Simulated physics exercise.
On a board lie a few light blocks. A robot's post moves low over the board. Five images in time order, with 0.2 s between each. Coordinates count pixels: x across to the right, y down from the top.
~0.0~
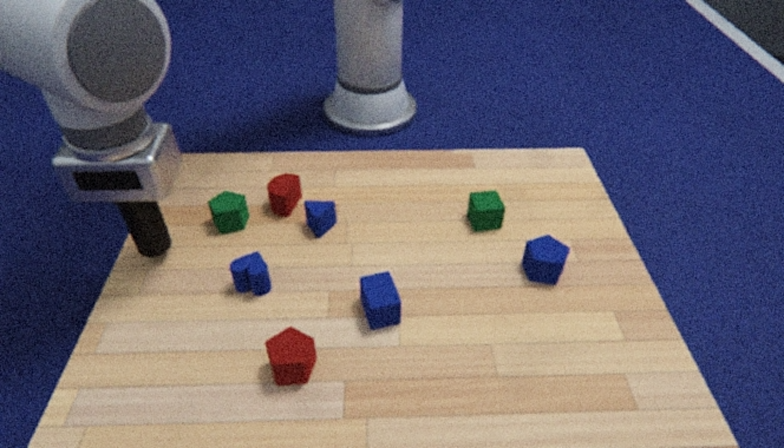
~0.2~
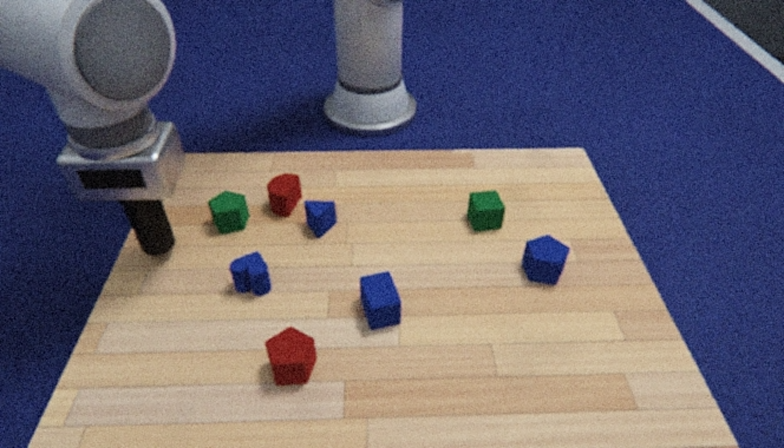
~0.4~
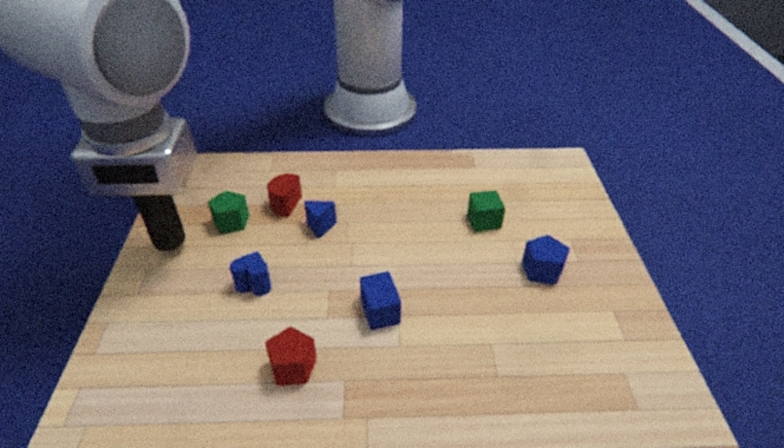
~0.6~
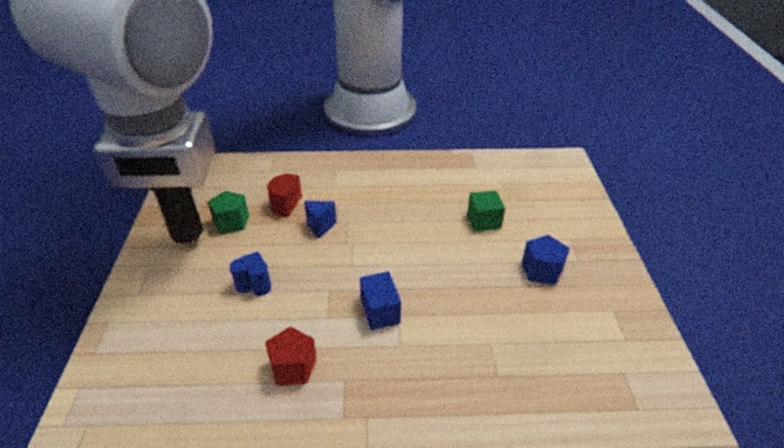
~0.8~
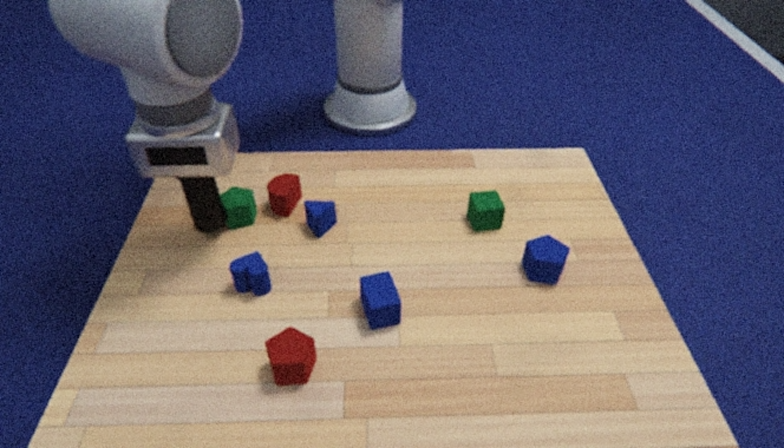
The clip shows a robot arm's dark post moving right across a wooden board scattered with small red, green and blue blocks, then nudging the green pentagon slightly to the right while the other blocks stay still.
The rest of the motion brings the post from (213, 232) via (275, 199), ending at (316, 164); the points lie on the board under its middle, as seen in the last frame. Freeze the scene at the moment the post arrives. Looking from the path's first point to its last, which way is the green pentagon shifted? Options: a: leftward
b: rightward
b
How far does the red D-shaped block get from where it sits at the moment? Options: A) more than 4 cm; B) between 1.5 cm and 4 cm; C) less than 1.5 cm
That would be A.
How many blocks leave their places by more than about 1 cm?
I predict two.
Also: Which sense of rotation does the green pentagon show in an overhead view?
Clockwise, looking down.
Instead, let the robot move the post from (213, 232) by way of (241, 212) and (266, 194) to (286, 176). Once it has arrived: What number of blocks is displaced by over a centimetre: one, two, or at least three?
My best guess is that a pair of blocks move over 1 cm.
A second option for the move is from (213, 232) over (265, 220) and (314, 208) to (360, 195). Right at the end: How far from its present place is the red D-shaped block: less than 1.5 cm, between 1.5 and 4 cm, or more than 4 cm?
It moves quite far, over 4 cm.
The first path, step by step. One third of the way, post at (254, 201); green pentagon at (277, 175); red D-shaped block at (308, 176), turned 20° clockwise.
Two thirds of the way, post at (290, 179); green pentagon at (316, 157), turned 20° clockwise; red D-shaped block at (336, 171), turned 50° clockwise.
At the end, post at (316, 156); green pentagon at (341, 148), turned 55° clockwise; red D-shaped block at (336, 171), turned 50° clockwise; blue triangular block in place.
